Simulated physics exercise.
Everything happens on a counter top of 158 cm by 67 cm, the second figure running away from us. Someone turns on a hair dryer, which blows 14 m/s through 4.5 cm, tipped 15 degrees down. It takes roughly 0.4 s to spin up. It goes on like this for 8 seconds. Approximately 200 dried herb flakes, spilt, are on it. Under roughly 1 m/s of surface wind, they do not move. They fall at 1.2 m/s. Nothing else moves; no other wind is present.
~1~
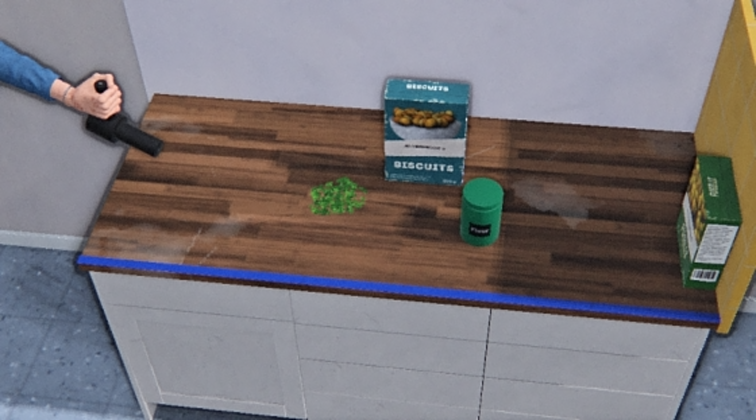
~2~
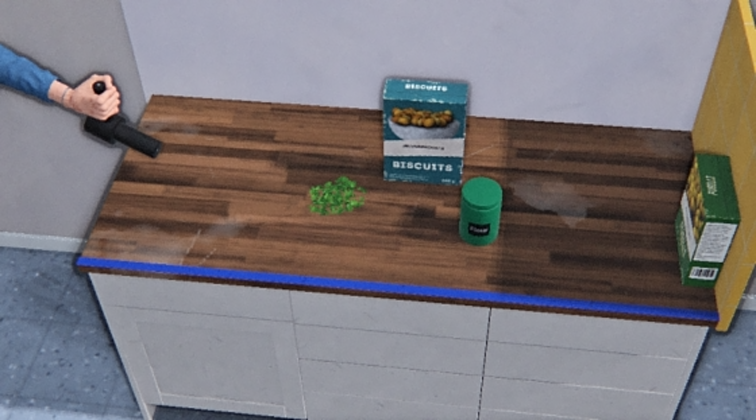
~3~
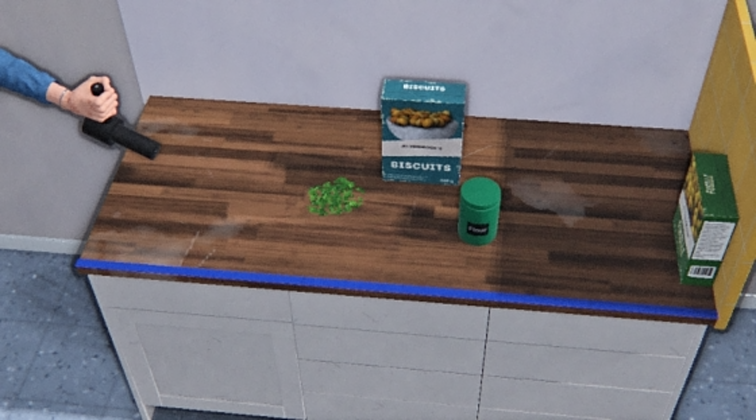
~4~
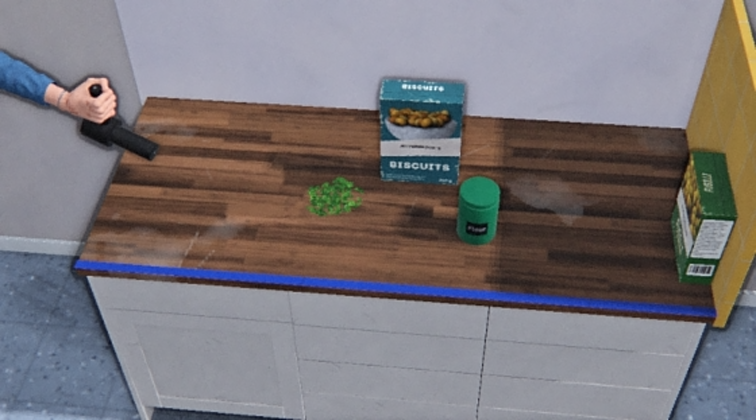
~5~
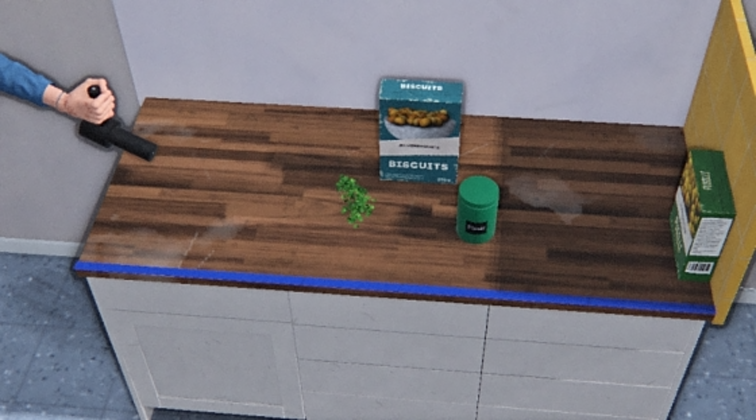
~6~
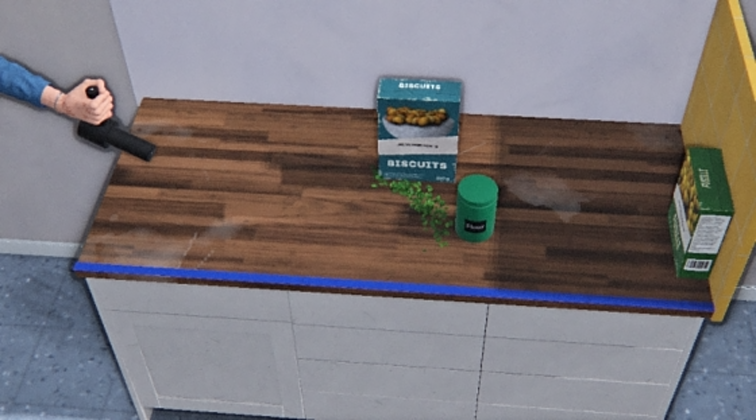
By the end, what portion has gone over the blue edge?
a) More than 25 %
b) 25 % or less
25 % or less.
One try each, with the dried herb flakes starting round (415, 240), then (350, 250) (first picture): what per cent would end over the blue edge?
First try about 80 per cent, second about 100 per cent.
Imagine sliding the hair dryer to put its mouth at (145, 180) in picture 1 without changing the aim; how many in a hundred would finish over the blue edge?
In that case some 0 per cent.
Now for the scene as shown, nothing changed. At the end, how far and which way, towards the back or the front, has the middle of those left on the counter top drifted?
To the back, by about 15 cm.
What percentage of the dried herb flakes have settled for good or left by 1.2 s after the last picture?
It comes out at some 30 %.
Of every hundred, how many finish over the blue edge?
Close to 10 percent.
Then, 1.2 s after the last picture the count stands so, 8 % are over the blue edge; the middle of those still in play is near (627, 173).
Then, 2.2 s after the last picture the count stands so, 8 % are over the blue edge; the middle of those still in play is near (618, 172).
Then, 4.0 s after the last picture the count stands so, 8 % are over the blue edge; the middle of those still in play is near (618, 172).
Then, 7.6 s after the last picture, at the end, 8 % are over the blue edge; the middle of those still in play is near (618, 169).
